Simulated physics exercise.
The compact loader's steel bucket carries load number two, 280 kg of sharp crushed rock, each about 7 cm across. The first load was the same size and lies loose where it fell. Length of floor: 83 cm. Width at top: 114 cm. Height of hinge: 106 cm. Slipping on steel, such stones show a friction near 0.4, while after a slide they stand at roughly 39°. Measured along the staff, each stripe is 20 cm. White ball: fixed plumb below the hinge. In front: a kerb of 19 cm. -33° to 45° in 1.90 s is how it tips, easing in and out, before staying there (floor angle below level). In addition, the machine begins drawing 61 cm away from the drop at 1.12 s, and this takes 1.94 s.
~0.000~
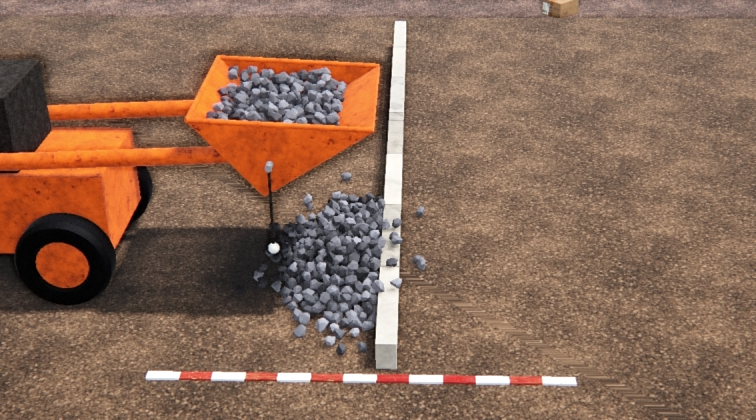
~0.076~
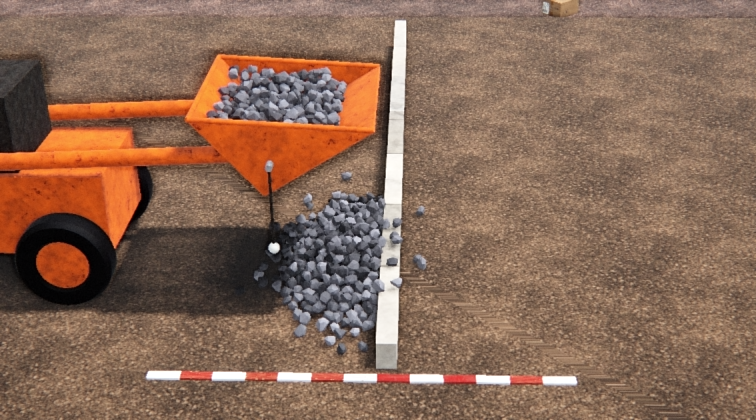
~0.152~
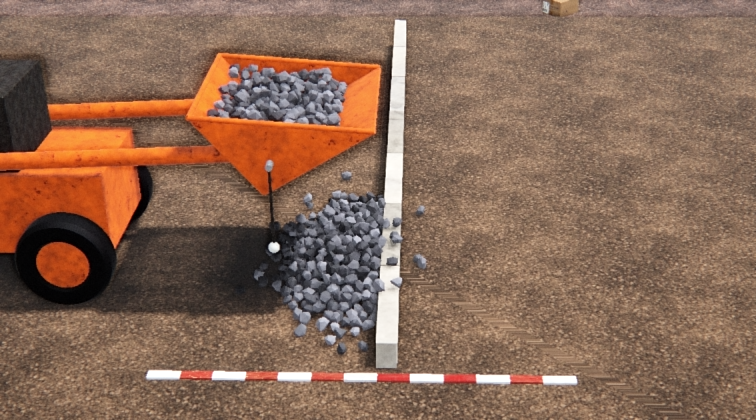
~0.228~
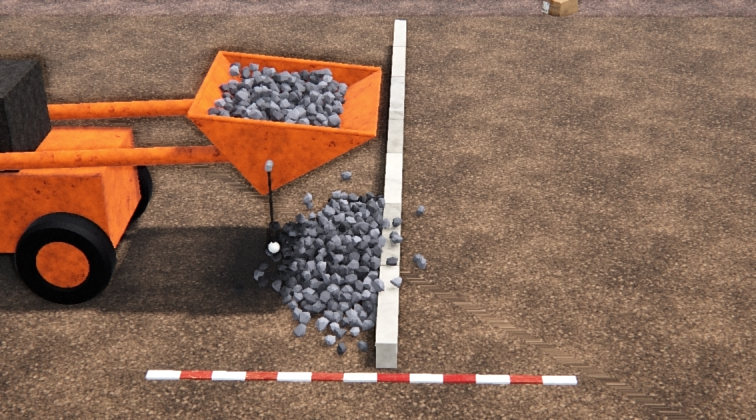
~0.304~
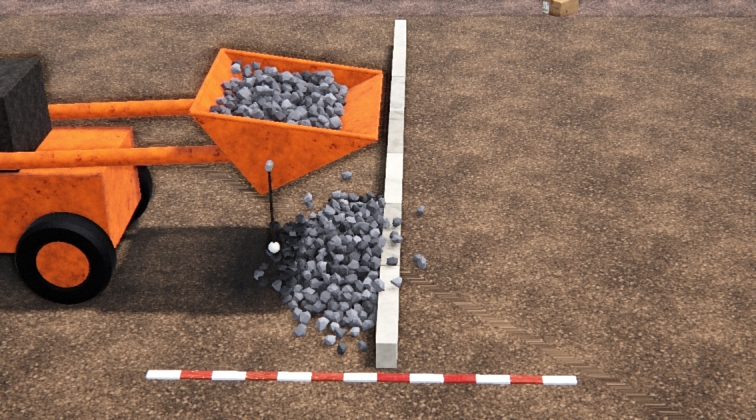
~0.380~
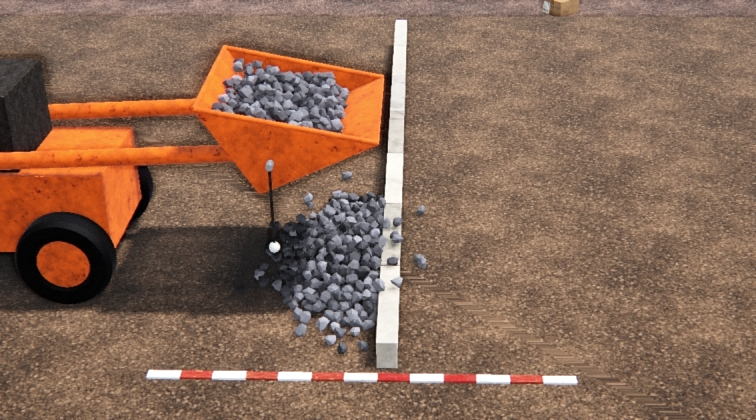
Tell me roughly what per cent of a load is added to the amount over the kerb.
Roughly 10 per cent of a load is added.
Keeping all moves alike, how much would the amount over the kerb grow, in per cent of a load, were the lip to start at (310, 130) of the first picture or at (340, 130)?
Case one about 0 %, case two about 0 %.
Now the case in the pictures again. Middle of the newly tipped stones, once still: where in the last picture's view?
In the last view, about pixel (341, 238).
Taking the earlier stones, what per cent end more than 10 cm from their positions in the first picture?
Close to 5 in a hundred of them.
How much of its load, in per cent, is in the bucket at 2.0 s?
Roughly 10 per cent remains inside.
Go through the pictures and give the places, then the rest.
The first picture shows lip at (373, 131), floor tilted -33°, highest stones at (260, 77). The earlier load is highest near (343, 235), 29 cm above ground level, 99 % on this side of the kerb, 1 % over the kerb.
The second picture shows lip at (373, 131), floor tilted -33°, highest stones at (260, 76); the stones move at 0.0 m/s on average.
The third picture shows lip at (374, 132), floor tilted -32°, highest stones at (261, 75); the stones move at 0.1 m/s on average.
In the fourth picture, the bucket is at -30°, its lip at (375, 135); the top of the load is at (262, 75); the stones move at 0.1 m/s on average.
In the fifth picture, the bucket is at -28°, its lip at (376, 139); the top of the load is at (253, 76); the stones move at 0.1 m/s on average.
The sixth picture shows lip at (378, 144), floor tilted -25°, highest stones at (251, 74); the stones move at 0.1 m/s on average.
After 1.4 s the floor is at 33°; in per cent of one load, 98 in the bucket, 102 on this side of the kerb, 1 over the kerb; the foremost stones are at (405, 245).
After 2.0 s the floor is at 45°; in per cent of one load, 11 in the bucket, 182 on this side of the kerb, 7 over the kerb; the foremost stones are at (432, 239).
After 3.5 s the floor is at 45°; in per cent of one load, 0 in the bucket, 189 on this side of the kerb, 11 over the kerb; the foremost stones are at (486, 261).
After 6.1 s the floor is at 45°; in per cent of one load, 0 in the bucket, 189 on this side of the kerb, 11 over the kerb; the foremost stones are at (486, 261). Net gain over the kerb, 10.
